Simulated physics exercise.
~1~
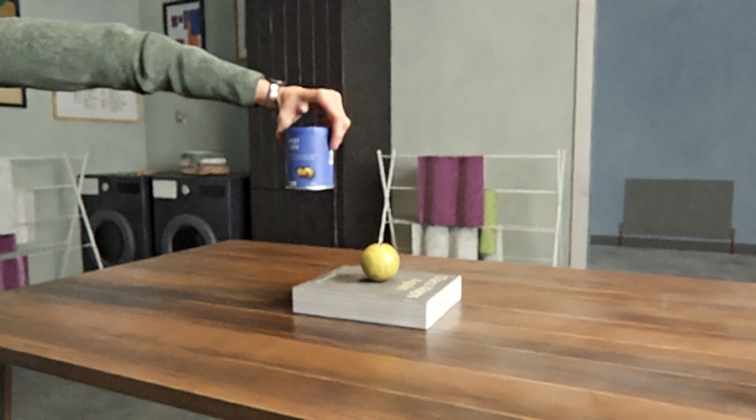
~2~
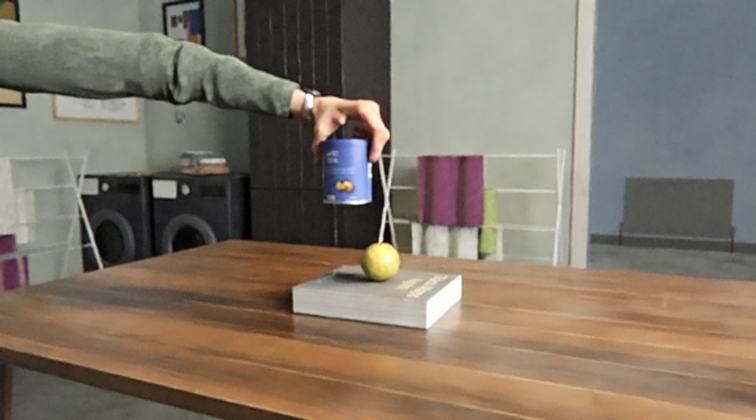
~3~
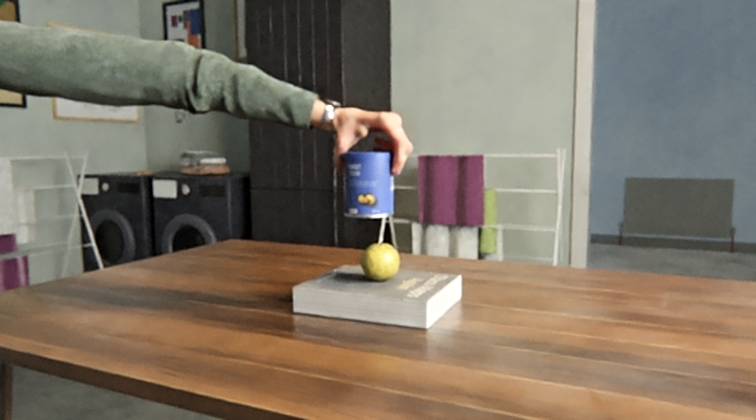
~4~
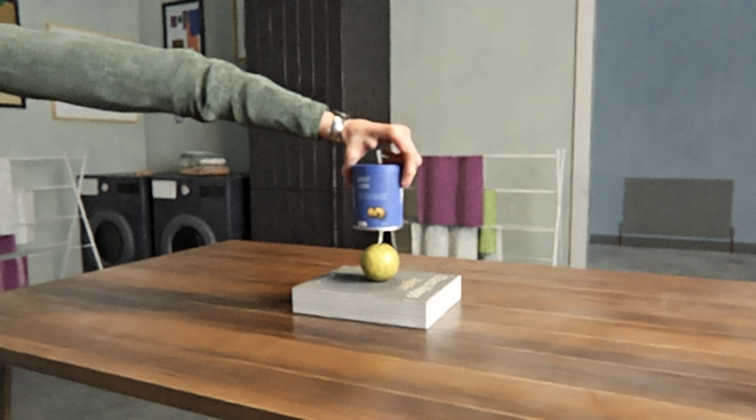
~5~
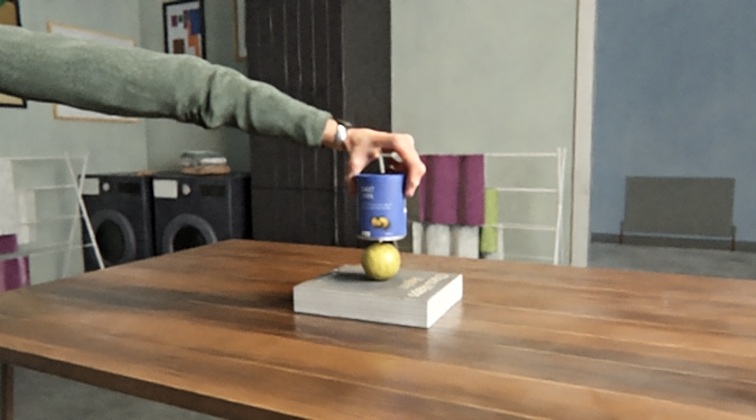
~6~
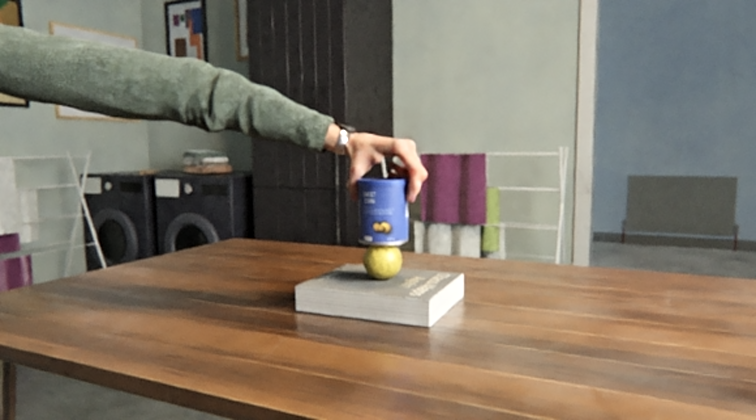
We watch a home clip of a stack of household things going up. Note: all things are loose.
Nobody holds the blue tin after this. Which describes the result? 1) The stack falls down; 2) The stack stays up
(1) The stack falls down.
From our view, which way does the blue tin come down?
Well, it travels over to the right.
Then, 0.60 s after the last picture, blue tin tipped 49° from how it was near (417, 222).
Then, 0.70 s after the last picture, blue tin now fallen.
Then, 0.80 s after the last picture, things are still on the move.
Then, 1.20 s after the last picture, nothing new.
At rest, fallen, blue tin; the other 2 in place. Seen from the same camera at the end, blue tin near (498, 285). The pile loses its balance.
